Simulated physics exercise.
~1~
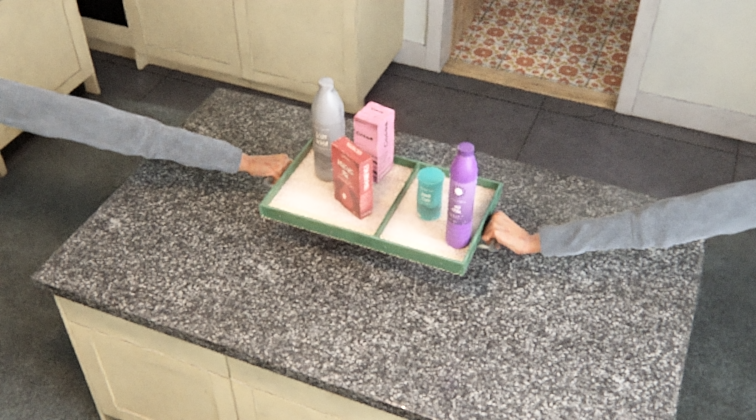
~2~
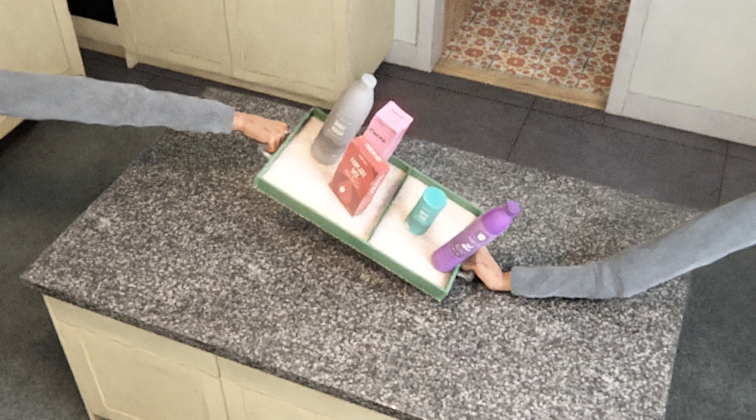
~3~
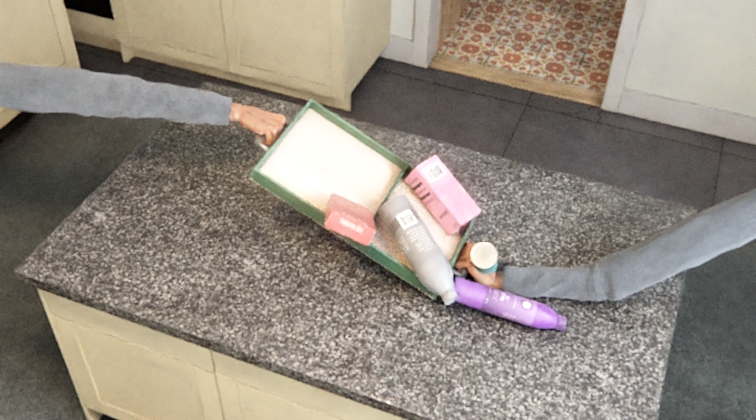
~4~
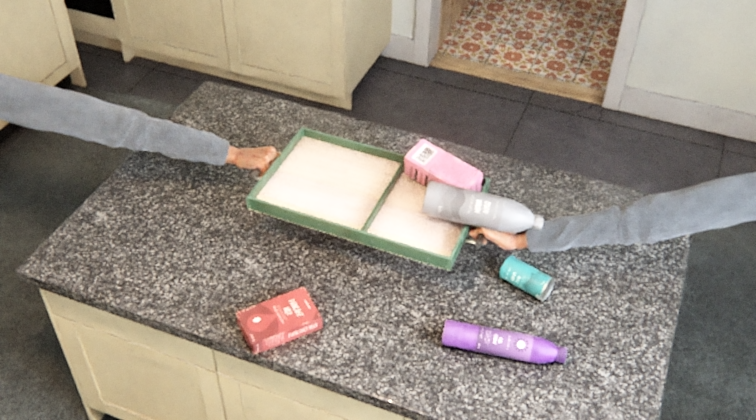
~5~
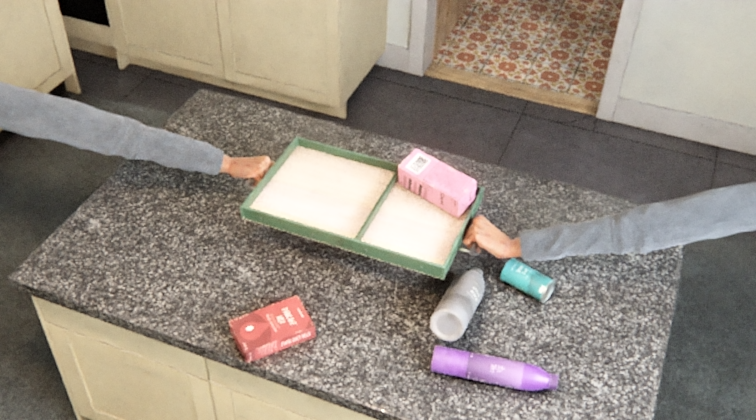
The clip shows two hands holding a green-rimmed tray of containers above a speckled counter and dipping its right edge, so the purple bottle, turquoise tin, red packet and grey bottle fall off before it is levelled, leaving only the pink carton aboard, on its side.
